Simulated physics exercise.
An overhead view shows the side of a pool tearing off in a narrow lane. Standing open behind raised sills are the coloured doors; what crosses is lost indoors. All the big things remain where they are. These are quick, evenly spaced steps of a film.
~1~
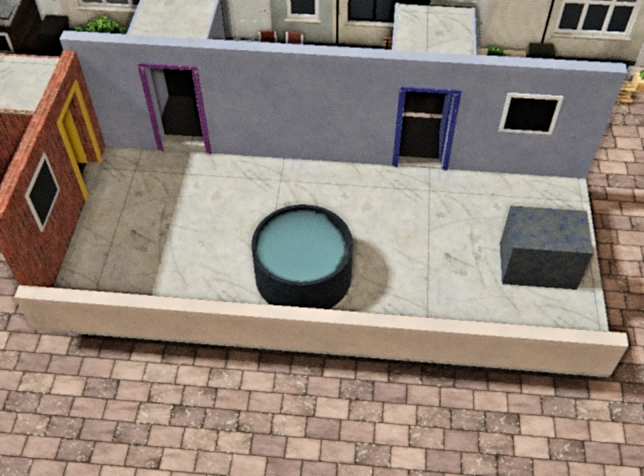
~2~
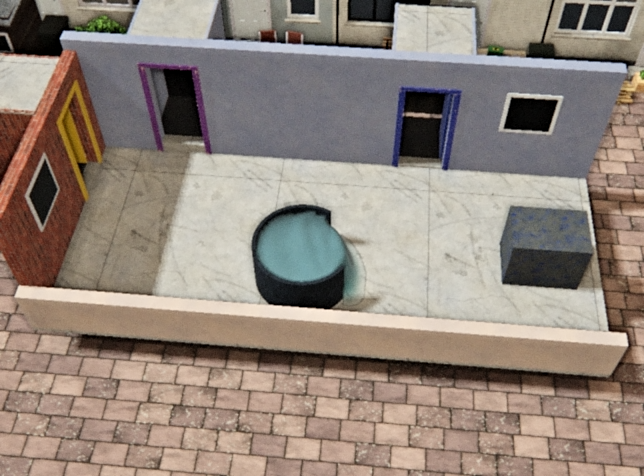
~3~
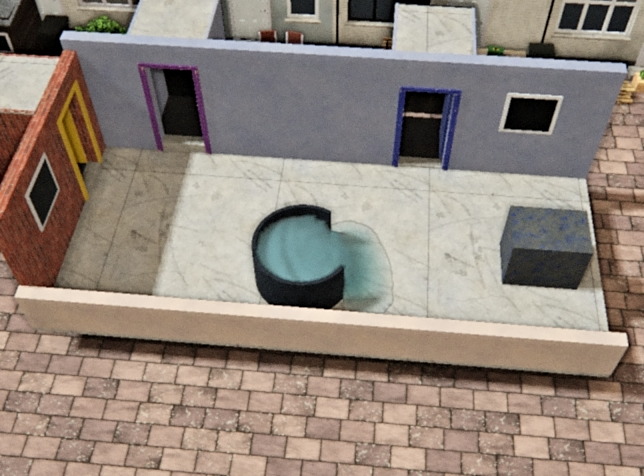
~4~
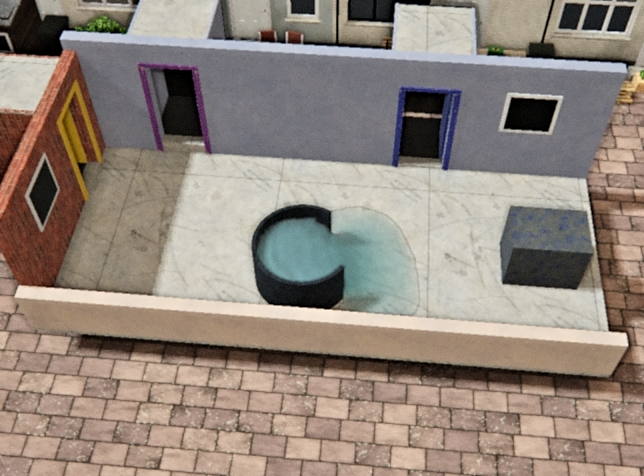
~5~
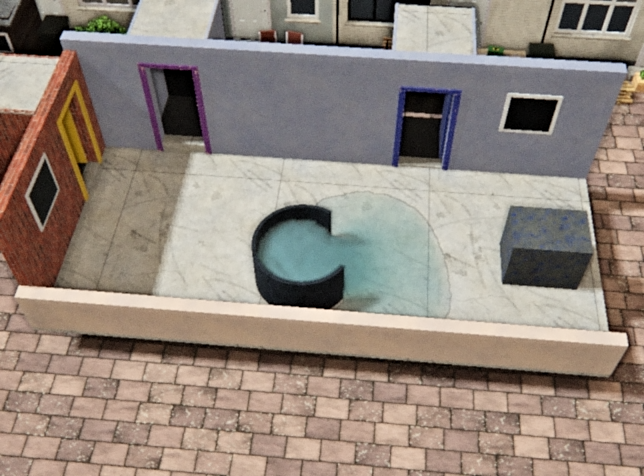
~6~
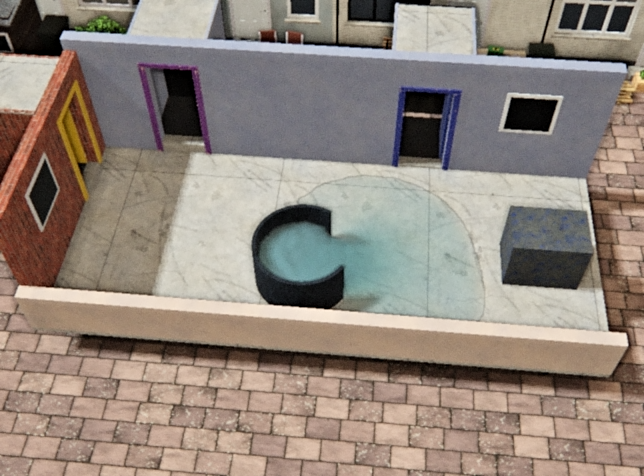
In the video, a round dark tank of still water stands in a walled lane with coloured doors; its right side opens, and water pours through the gap, spreading rightward across the pale floor in a widening pool.
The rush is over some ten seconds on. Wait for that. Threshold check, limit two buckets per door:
Blue door over; purple door under; yellow door under.
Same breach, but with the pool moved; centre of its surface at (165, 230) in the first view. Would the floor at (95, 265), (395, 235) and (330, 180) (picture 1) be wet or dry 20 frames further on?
First one stays unwetted, next one gets inundated, last one gets inundated.
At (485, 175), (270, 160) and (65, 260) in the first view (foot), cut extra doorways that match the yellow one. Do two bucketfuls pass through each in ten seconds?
Result per door, in the listed order - above the line, below the line, below the line.
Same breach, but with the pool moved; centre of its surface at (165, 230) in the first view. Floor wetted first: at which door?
My pick is the door marked blue.
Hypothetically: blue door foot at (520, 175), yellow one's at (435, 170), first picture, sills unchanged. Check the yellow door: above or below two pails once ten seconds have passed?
Put simply, the yellow door gets past the mark.
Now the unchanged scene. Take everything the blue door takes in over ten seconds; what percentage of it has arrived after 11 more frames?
Share by then: 60 in a hundred.
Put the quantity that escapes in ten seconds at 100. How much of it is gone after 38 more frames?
About 85 per cent.
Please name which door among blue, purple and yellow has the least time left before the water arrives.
That would be the blue one.
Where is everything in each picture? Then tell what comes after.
In the first picture, still water in the round tank at (302, 246).
In the second picture, the front is at a hidden place, out from the gap at (348, 259).
In the third picture, water pours out at (348, 261) and has run to (374, 313).
In the fourth picture, the front is at a hidden place, out from the gap at (347, 262).
In the fifth picture, water pours out at (347, 263) and has run to (445, 307).
In the sixth picture, water pours out at (347, 263) and has run to a hidden place.
A moment on, water covers 45 % of the floor; the blue door under two buckets in, the purple door not reached, the yellow door not reached.
Next, water covers 45 % of the floor; the blue door over two buckets in, the purple door not reached, the yellow door not reached.
Then, water covers 45 % of the floor; the blue door over two buckets in, the purple door not reached, the yellow door not reached.
Later, water covers 45 % of the floor; the blue door over two buckets in, the purple door not reached, the yellow door not reached.
In the end, water covers 60 % of the floor; the blue door over two buckets in, the purple door not reached, the yellow door not reached.
